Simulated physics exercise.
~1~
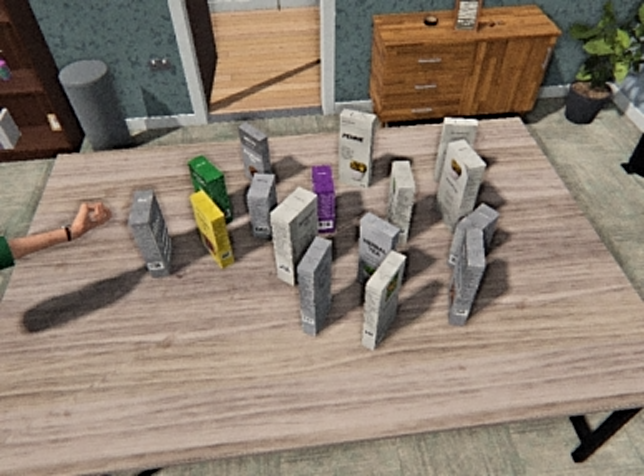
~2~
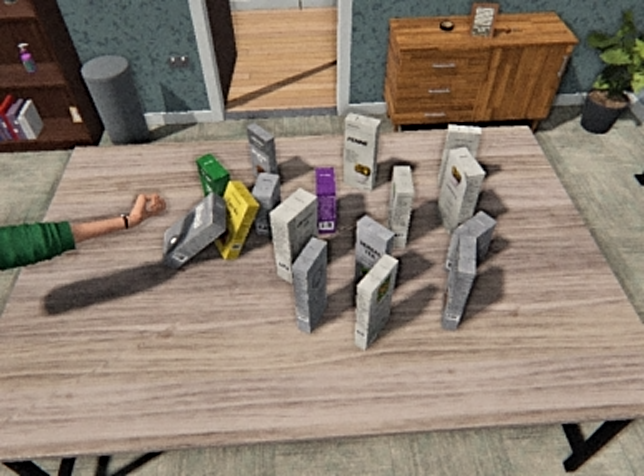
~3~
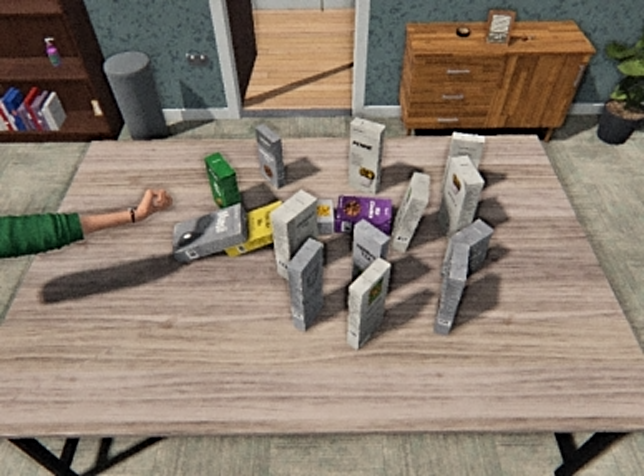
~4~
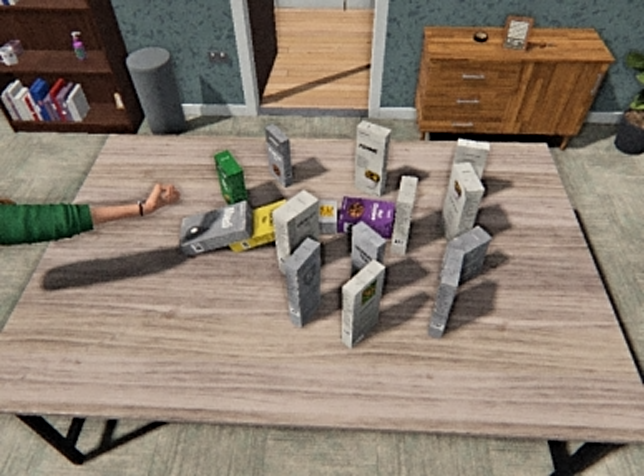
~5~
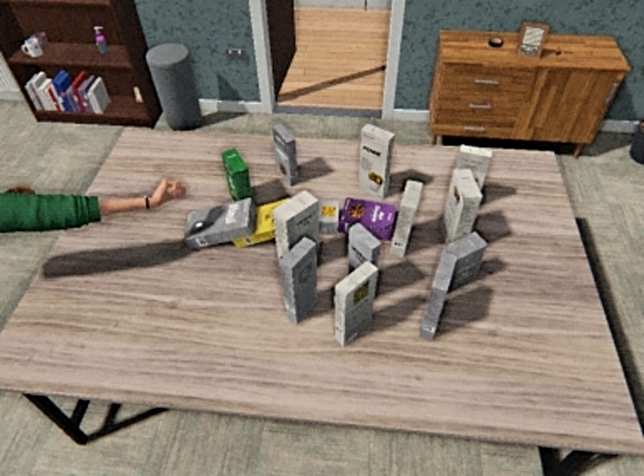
Grey box tipping right beside an outstretched hand, toppling the yellow and purple boxes, while the green box and others stay standing.
